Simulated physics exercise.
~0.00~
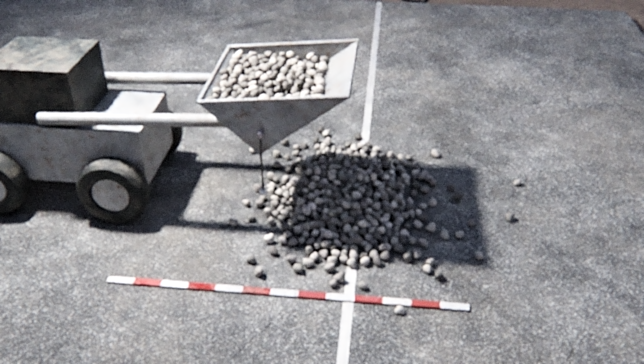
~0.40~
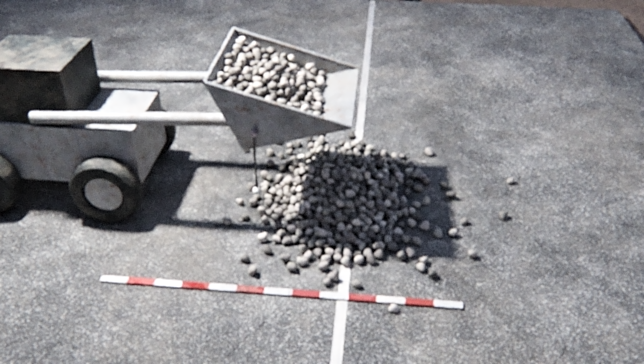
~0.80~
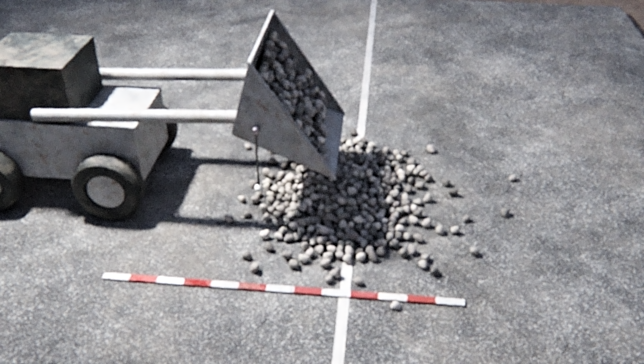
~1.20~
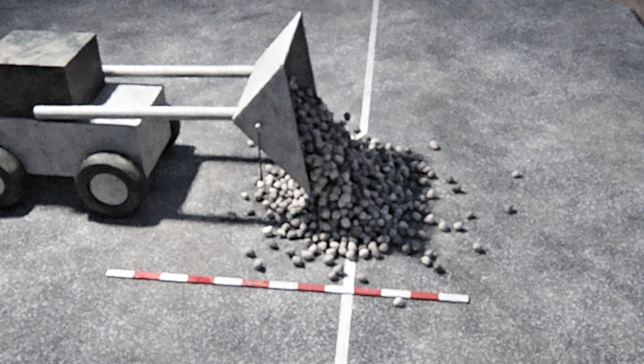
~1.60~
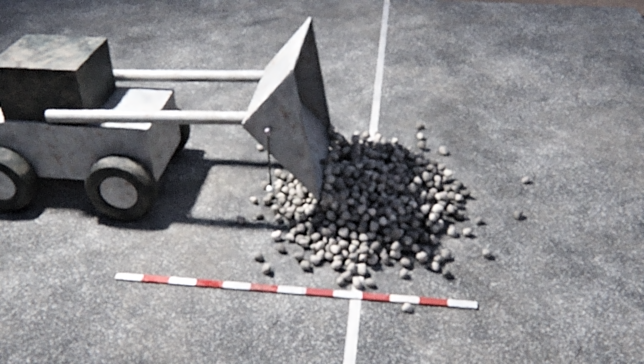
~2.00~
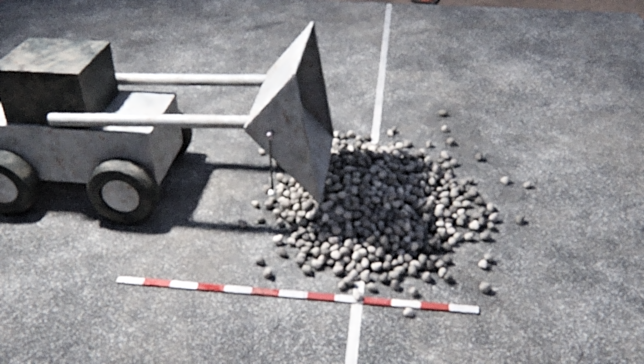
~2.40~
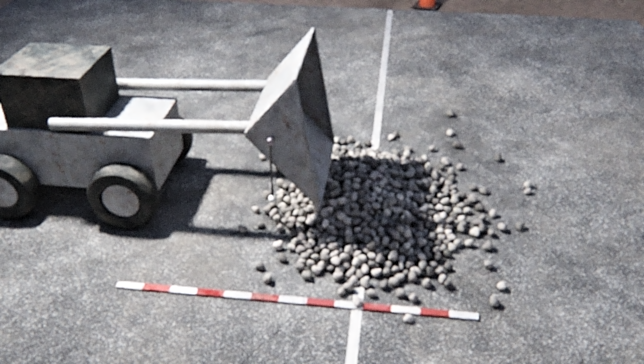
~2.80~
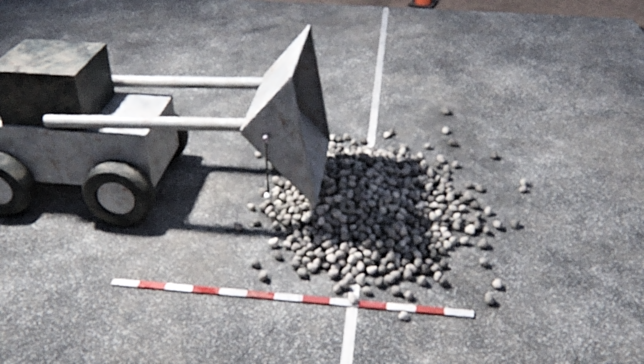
On a grey paved floor, a small loader tipped its bucket of smooth stones onto an existing heap straddling a white line, and the stones slid out and spread rightward, leaving a wider pile on both sides beneath the emptied, upended bucket.
